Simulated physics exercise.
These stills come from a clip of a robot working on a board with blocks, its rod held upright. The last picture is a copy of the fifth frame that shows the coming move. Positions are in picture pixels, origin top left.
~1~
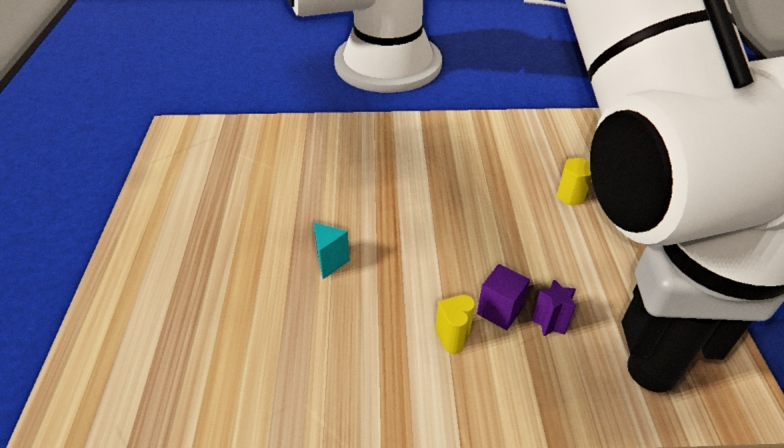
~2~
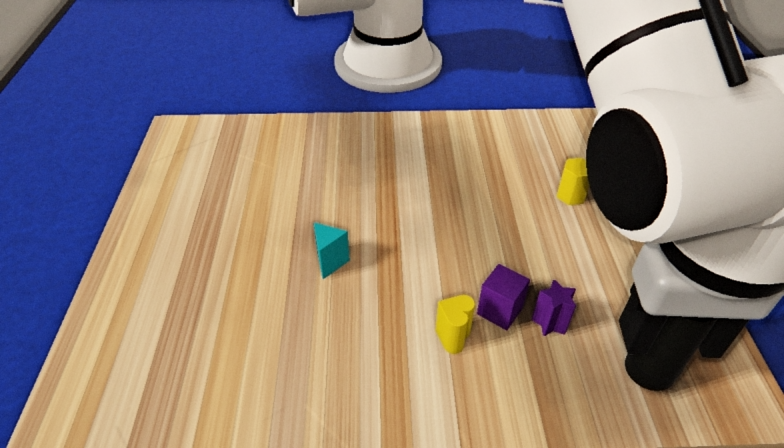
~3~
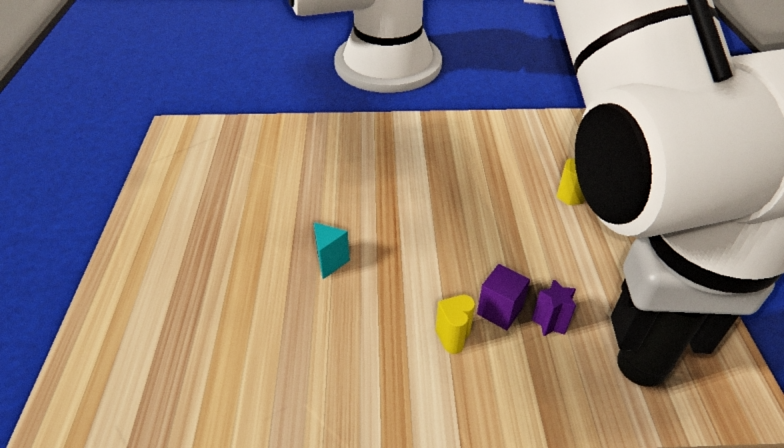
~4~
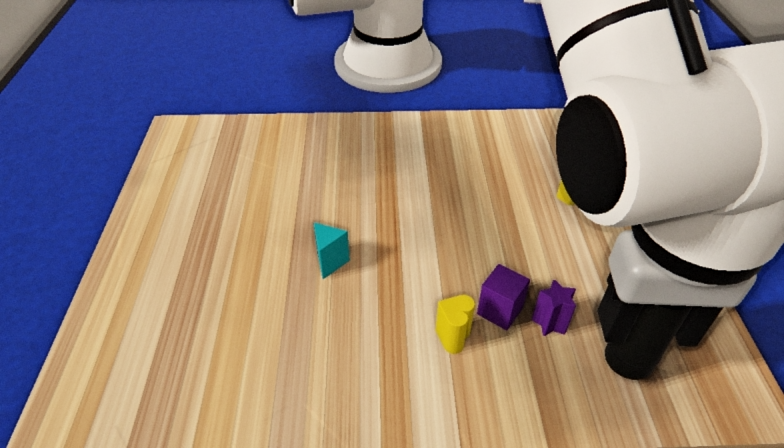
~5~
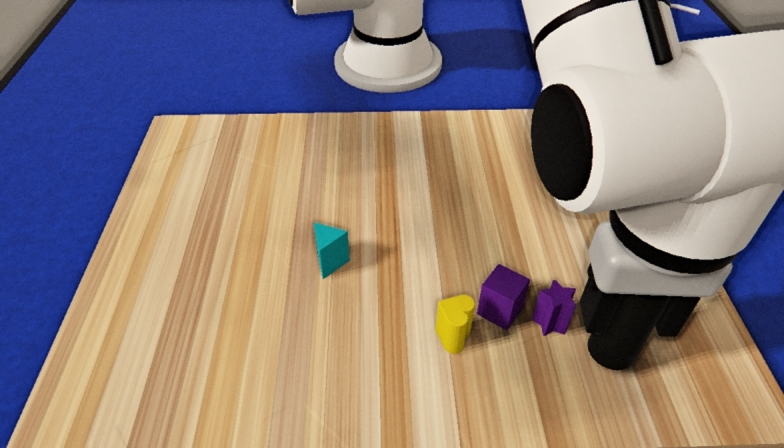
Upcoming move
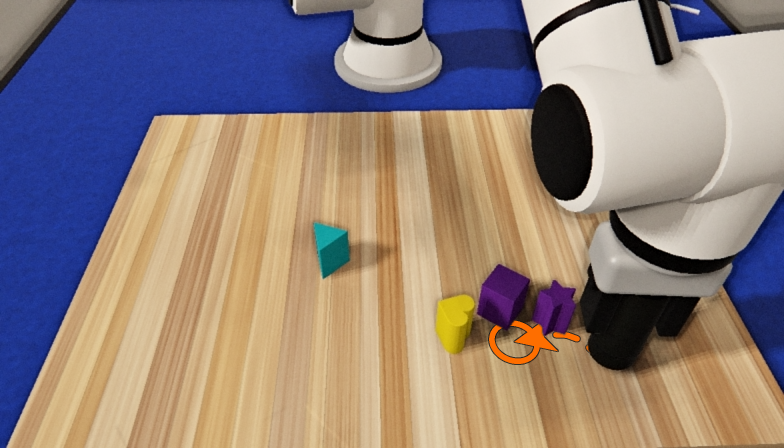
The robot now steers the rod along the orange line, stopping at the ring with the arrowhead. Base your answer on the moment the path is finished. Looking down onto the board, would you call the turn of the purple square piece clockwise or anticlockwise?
Twists anticlockwise.
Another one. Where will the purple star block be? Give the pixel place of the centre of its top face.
Its top middle: (534, 280).
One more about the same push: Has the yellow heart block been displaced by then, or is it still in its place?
In the end it has not been moved.
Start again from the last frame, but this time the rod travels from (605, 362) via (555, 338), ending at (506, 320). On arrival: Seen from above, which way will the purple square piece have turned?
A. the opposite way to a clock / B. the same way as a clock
Choice A: The opposite way to a clock.
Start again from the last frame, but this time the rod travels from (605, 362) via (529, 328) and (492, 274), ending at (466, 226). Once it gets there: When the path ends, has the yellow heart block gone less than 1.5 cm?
Yes.
The line goes from (605, 362) by way of (578, 339) and (546, 336) to (514, 342).
On the path given first. Halfway along, rod at (565, 323); purple square piece at (502, 278), turned 20° anticlockwise; purple star block at (540, 281), turned 25° clockwise.
At the end, rod at (517, 330); yellow heart block unmoved; purple square piece at (496, 275), turned 30° anticlockwise; purple star block at (534, 280), turned 75° clockwise.
